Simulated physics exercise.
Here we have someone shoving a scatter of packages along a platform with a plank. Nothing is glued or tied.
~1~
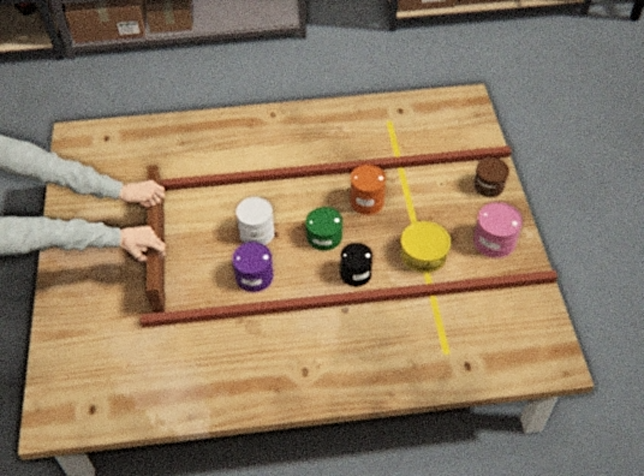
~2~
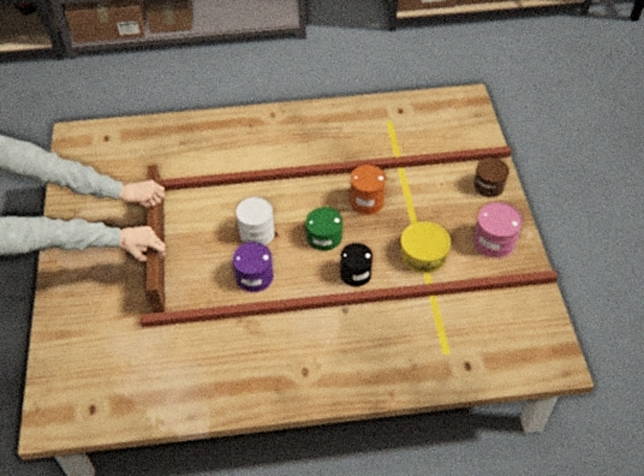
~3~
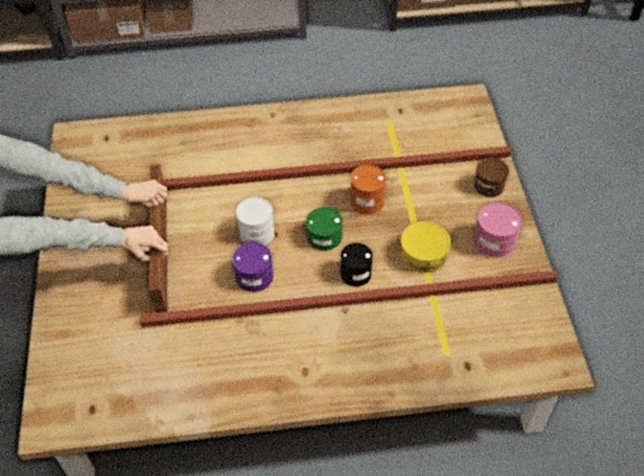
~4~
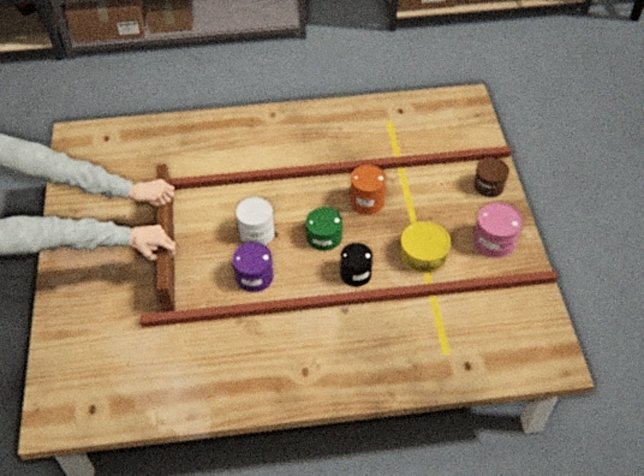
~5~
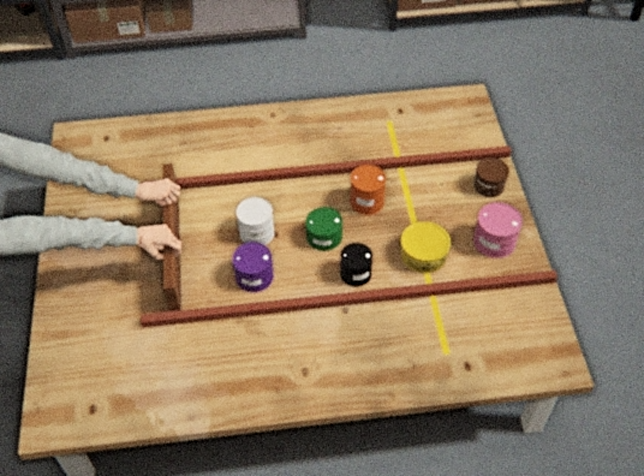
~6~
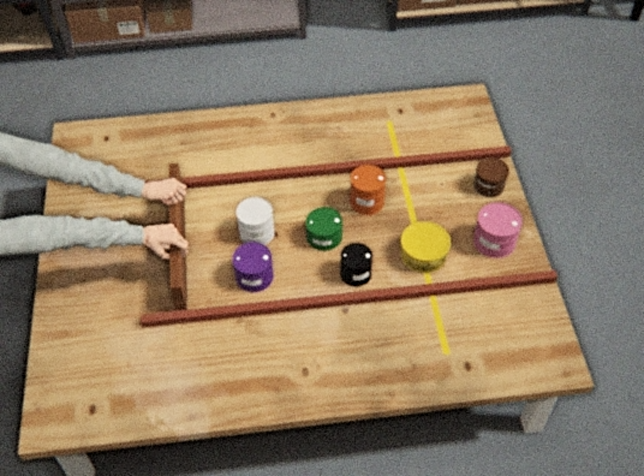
On a wooden table, two hands sliding a plank slowly a short way right between rails, the scattered colourful canisters staying still.
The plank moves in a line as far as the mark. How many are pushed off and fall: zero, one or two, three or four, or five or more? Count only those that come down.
The number that fall off is zero.
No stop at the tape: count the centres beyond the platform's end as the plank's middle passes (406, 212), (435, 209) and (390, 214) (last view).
The counts: 0, 1 and 0.
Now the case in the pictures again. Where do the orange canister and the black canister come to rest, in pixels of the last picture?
First (424, 177), then (473, 262).
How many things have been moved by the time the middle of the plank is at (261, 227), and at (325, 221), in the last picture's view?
The counts are 2 and 4.
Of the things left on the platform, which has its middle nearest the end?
Foremost is the pink canister.
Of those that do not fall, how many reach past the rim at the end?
It comes to 1.
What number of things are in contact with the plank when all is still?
It touches 3.
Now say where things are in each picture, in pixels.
Brown pail (491, 178); pink canister (497, 230); yellow pail (425, 248); plank (156, 238); tape (415, 225), in the first picture.
Pink canister (497, 230); orange canister (368, 190), in the second picture.
Yellow pail (425, 248); white canister (256, 222), in the third picture.
Brown pail (491, 178); black canister (356, 265), in the fourth picture.
Pink canister (497, 230); purple canister (253, 267), in the fifth picture.
Brown pail (491, 178); pink canister (497, 230); yellow pail (425, 248); plank (178, 236); tape (415, 225), in the sixth picture.
Soon after, none off yet; brown pail at rest near (491, 178); pink canister at rest near (497, 230); yellow pail at rest near (425, 248).
At rest, the number that fall off is zero.
